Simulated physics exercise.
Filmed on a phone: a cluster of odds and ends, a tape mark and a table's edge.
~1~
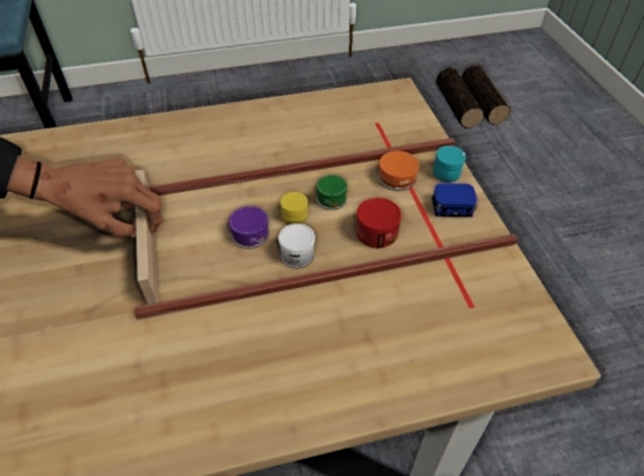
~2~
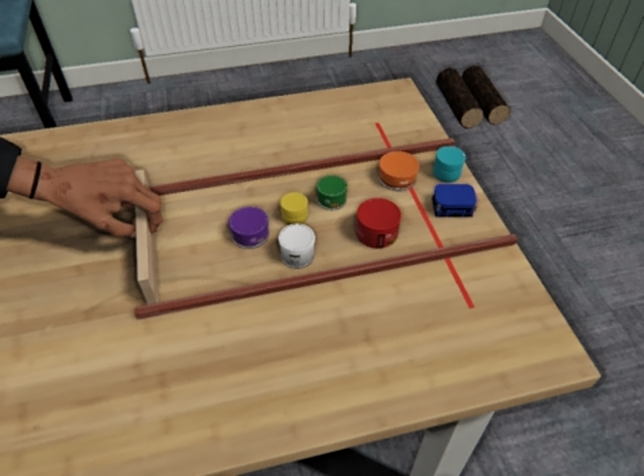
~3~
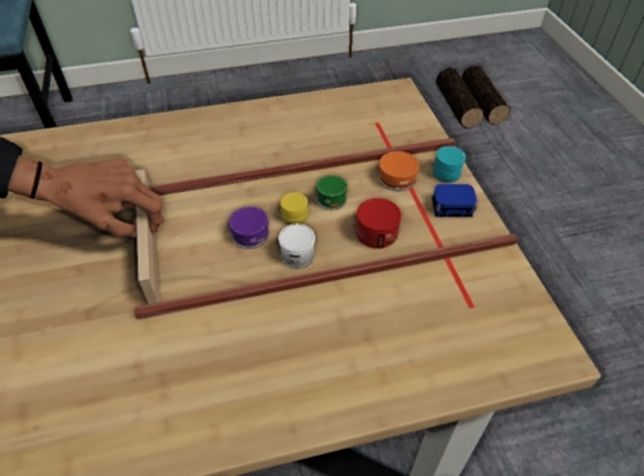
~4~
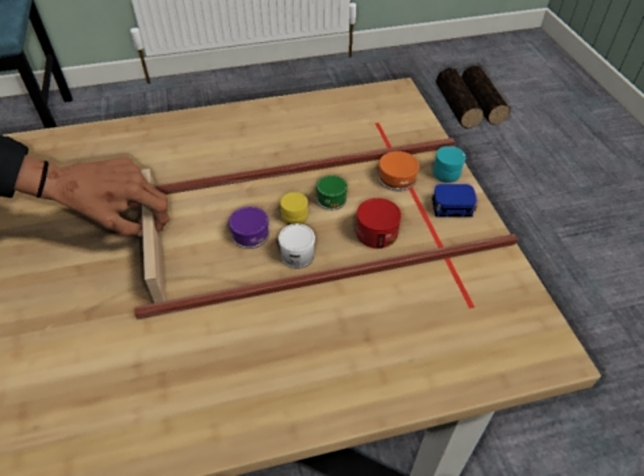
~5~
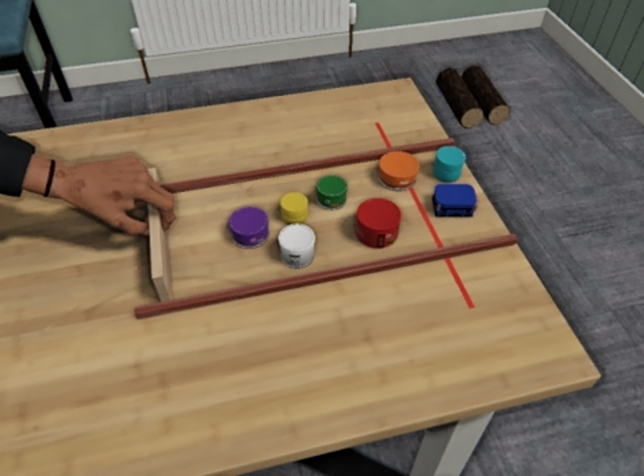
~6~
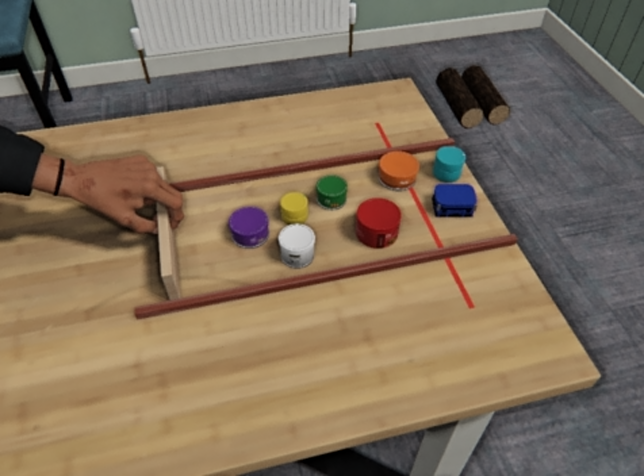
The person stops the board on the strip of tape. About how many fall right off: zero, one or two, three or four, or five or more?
As it turns out, the number that fall off is one or two.
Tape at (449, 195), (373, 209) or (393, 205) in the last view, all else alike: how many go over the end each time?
It would be 4, 0 and 0.
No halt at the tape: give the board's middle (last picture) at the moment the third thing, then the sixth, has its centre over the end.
Near (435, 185) and (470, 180).
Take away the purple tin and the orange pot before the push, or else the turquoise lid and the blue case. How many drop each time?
1 in the first case, 0 in the second.
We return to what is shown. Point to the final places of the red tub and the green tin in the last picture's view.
The red tub at (478, 205), the green tin at (414, 159).
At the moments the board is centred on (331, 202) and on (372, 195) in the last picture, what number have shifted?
By then 5, and 7.
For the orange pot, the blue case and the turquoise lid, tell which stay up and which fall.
The orange pot survives, the blue case is lost, the turquoise lid tumbles off.
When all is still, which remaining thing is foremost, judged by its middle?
That is the red tub.
Early on, none off yet; turquoise lid at rest near (449, 165); blue case at rest near (454, 201); orange pot at rest near (398, 171).
Finally, the number that fall off is one or two; lost, blue case and turquoise lid.
